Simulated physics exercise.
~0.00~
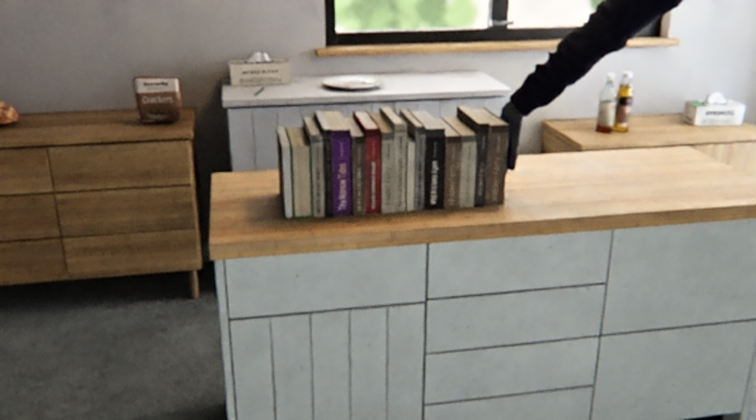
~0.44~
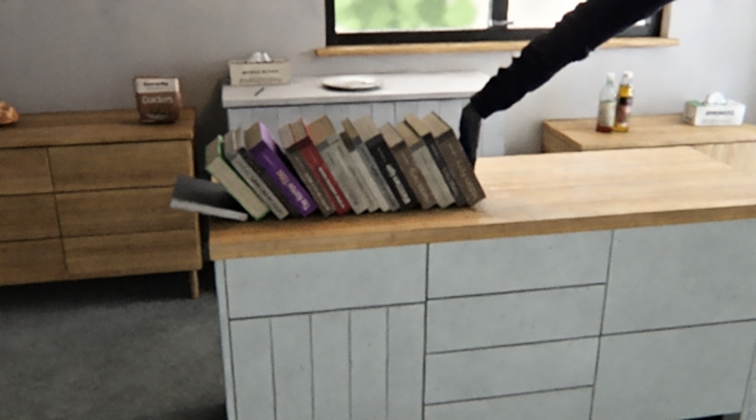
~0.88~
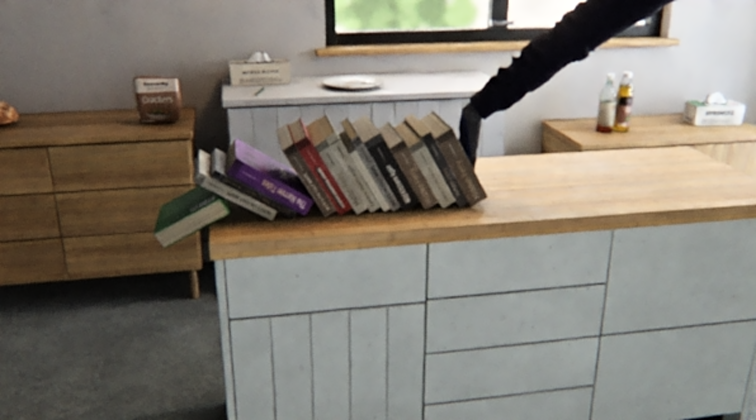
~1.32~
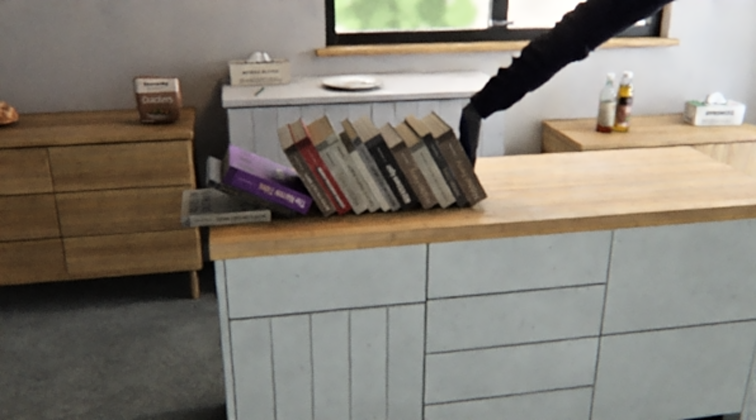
At first, a row of books stands upright on the wooden top of a white counter in a dining room, with a dark-sleeved arm reaching to its right end. The hand pushes the row to the left, and the books tilt over together while a pale one at the far end tips out past the counter's edge. The hand stays against the row as a green book slides over the left edge and drops from view. The purple book sinks lower onto a grey one that juts over the edge. In the end, the purple book rests there, still on the counter, beside the leaning red book and the rest of the slanted row.
